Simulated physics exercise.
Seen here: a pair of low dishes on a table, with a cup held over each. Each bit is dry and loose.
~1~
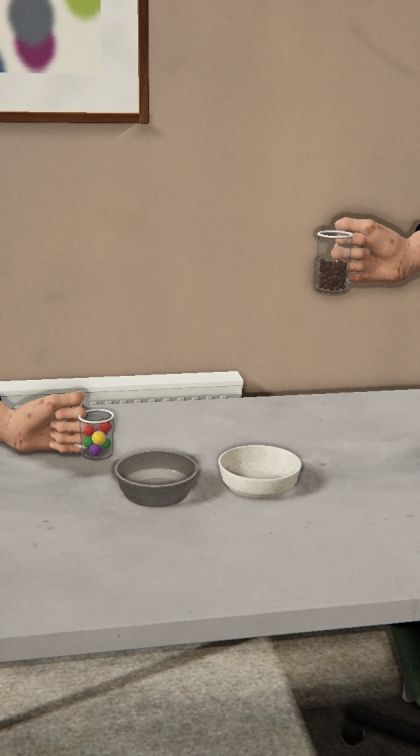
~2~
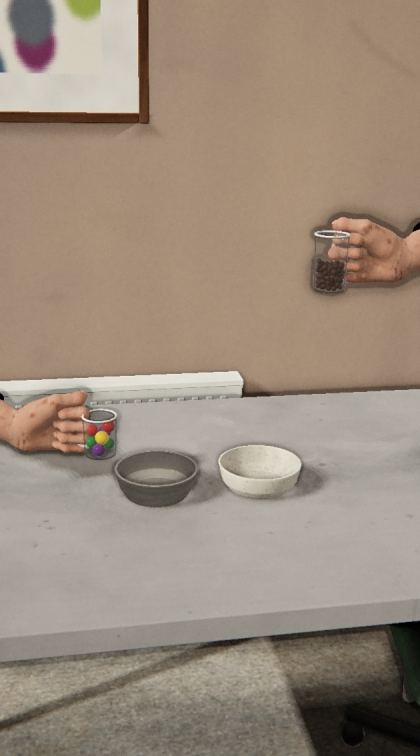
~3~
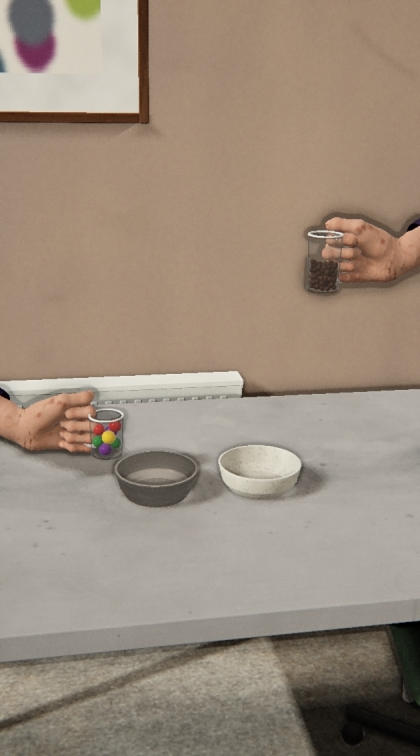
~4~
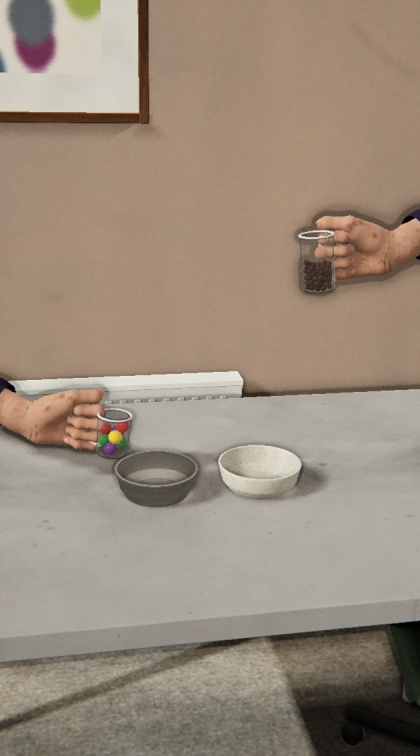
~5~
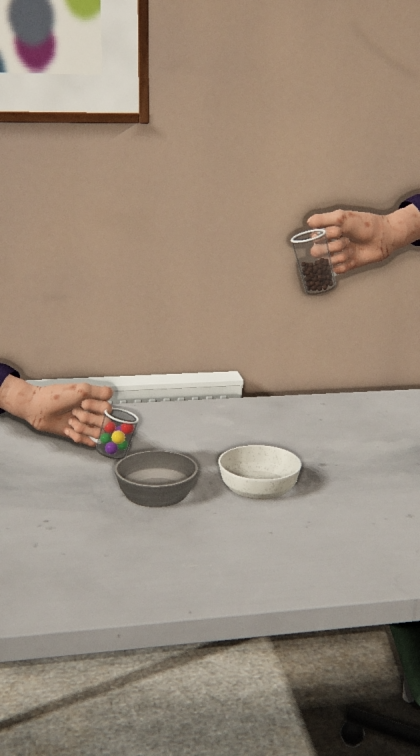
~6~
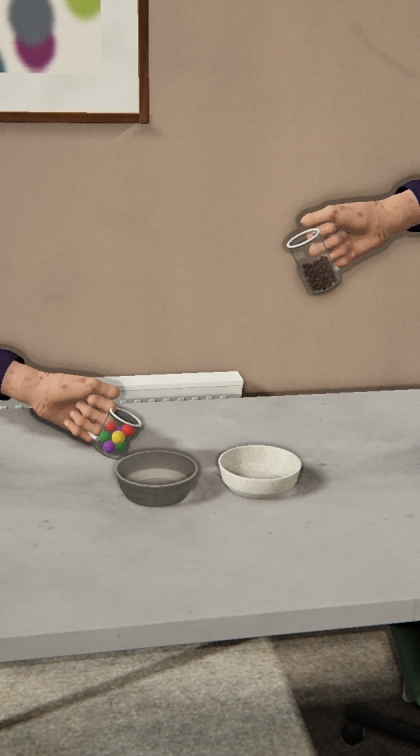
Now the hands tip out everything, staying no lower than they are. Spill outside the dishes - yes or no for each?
Spill - on the left the dish: No, right: Yes.
Then, 0.39 s after the last picture, left, all still in the cup; right, all still in the cup.
Then, 0.81 s after the last picture, left, all still in the cup; right, all still in the cup.
Then, 1.30 s after the last picture, left, all in the dish; right, a small part still in the cup, about a quarter in the dish, about two thirds in the air.
By the end, left, all in the dish, none outside the dish; right, most in the dish, a small part outside the dish, a stray few in the air.
